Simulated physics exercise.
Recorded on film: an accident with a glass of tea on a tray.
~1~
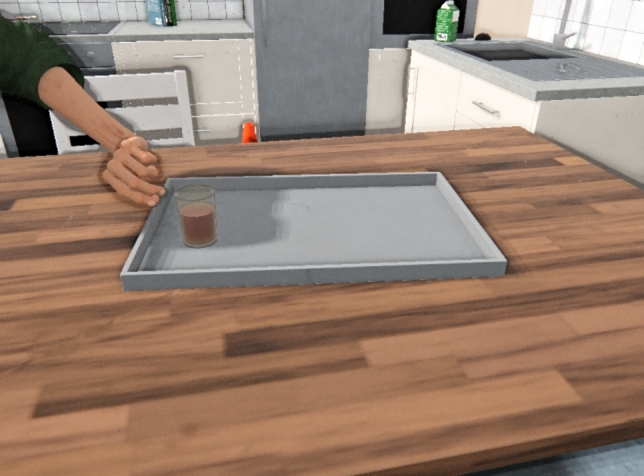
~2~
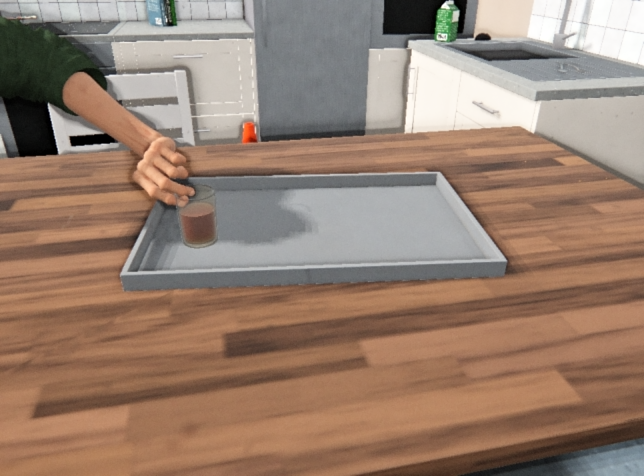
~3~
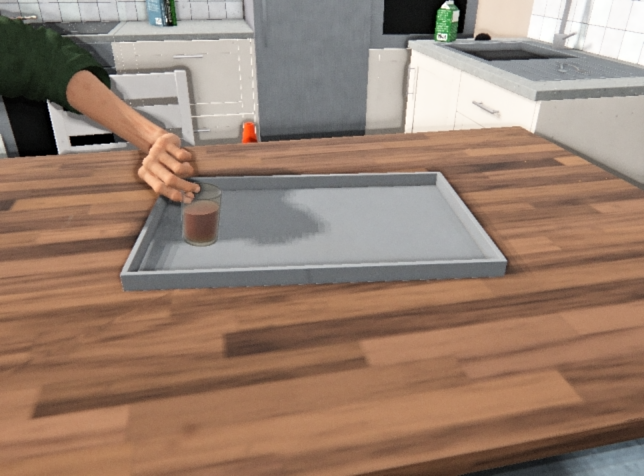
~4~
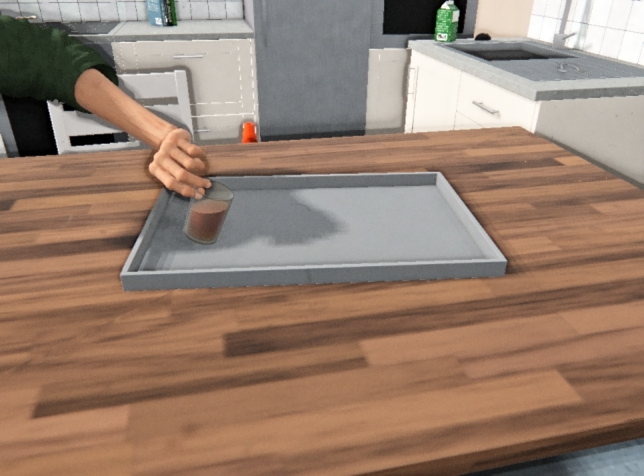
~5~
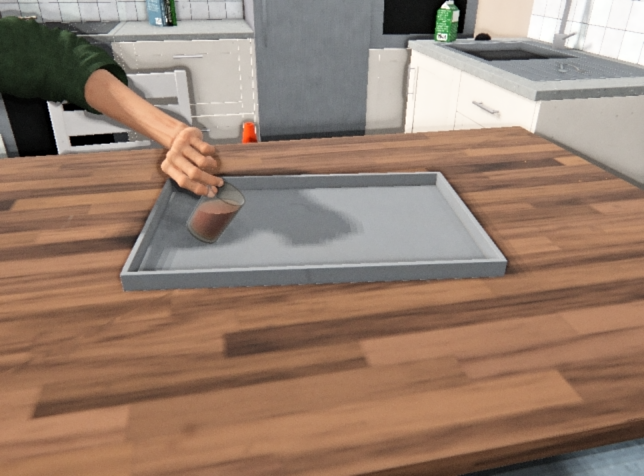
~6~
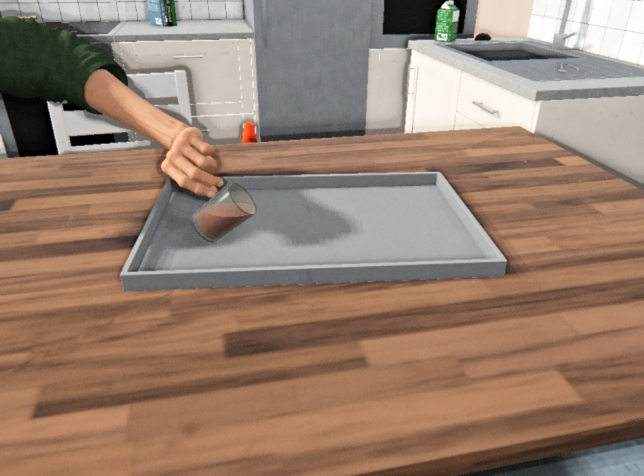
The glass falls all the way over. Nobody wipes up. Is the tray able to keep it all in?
Yes.
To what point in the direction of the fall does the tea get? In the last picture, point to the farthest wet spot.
(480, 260), more or less.
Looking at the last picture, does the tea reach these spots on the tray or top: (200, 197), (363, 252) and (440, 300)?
First one left alone; second one got to; third one left alone.
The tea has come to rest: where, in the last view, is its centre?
Near (392, 238).
Next, the glass lies in the tray; the puddle covers about as much as a plate; the top is dry.
After that, the puddle covers about as much as a tray; the top is dry.
Finally, the puddle covers about as much as a tray; the top is dry.
